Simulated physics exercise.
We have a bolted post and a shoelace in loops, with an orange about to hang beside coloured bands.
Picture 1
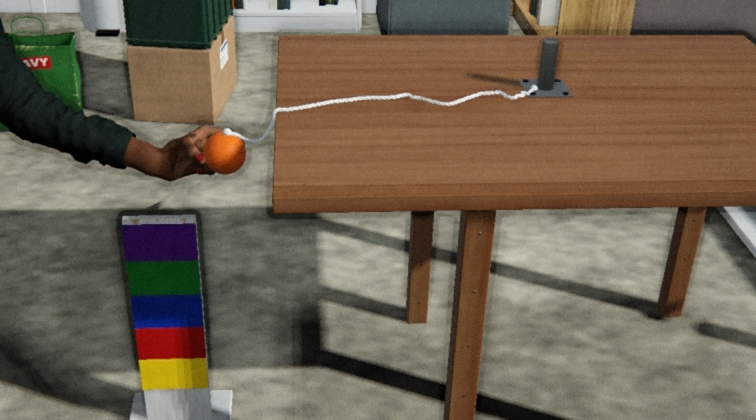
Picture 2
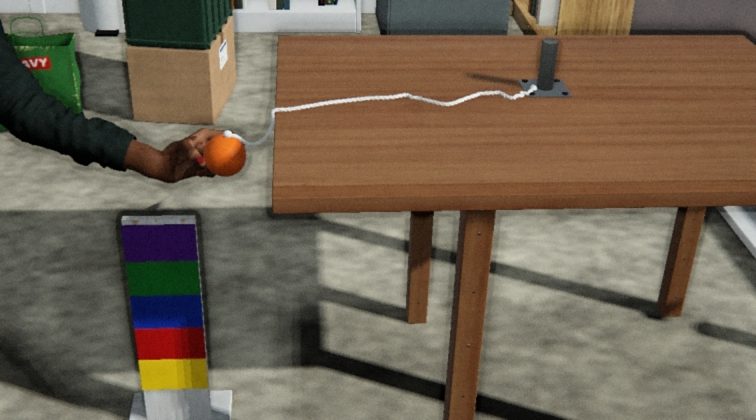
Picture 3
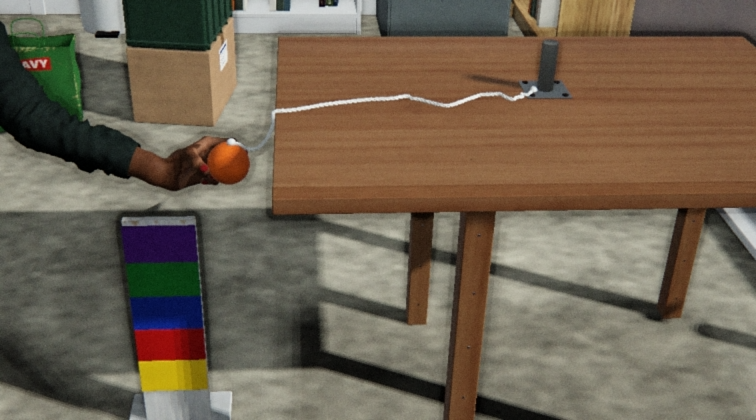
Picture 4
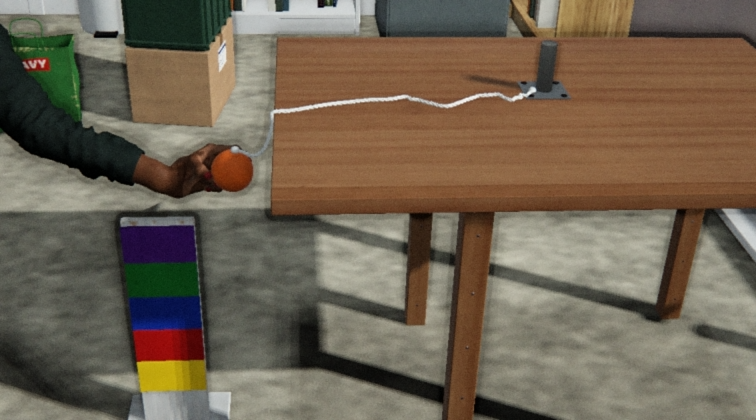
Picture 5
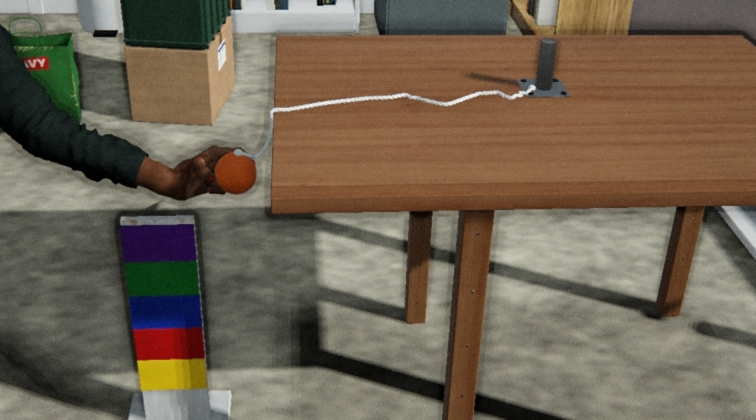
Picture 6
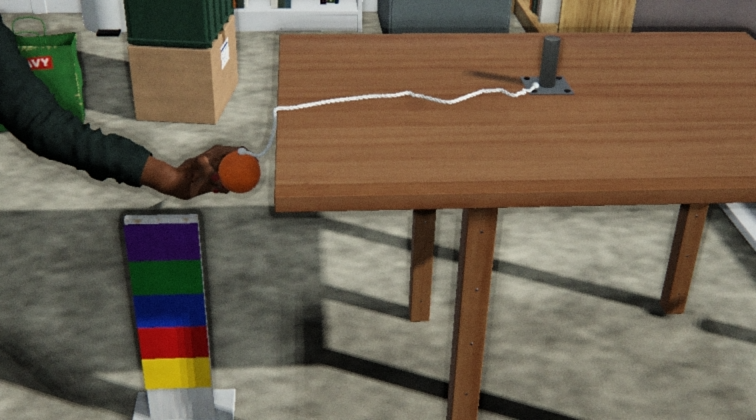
On a patio-like floor beside a wooden table, a hand holding an orange tied to a white lace shifts slightly down and right.
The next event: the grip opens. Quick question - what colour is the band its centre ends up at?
It's the purple band.
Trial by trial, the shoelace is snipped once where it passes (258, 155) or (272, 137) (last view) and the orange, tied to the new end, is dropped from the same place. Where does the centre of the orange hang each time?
It would be at (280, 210) in the first case and at (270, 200) in the second.
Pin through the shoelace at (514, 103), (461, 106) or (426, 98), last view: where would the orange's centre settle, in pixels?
Roughly (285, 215), (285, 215) and (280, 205), in that order.
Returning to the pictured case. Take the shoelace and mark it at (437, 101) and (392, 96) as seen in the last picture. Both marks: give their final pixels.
The first settles around (402, 96), the second around (351, 100).
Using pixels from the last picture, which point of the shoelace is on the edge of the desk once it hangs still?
Roughly (316, 104).
Soon after, orange near (307, 218); level with purple.
Then, orange near (271, 232); level with purple.
At rest, orange near (284, 231); level with purple. The shoelace holds its middle at purple.
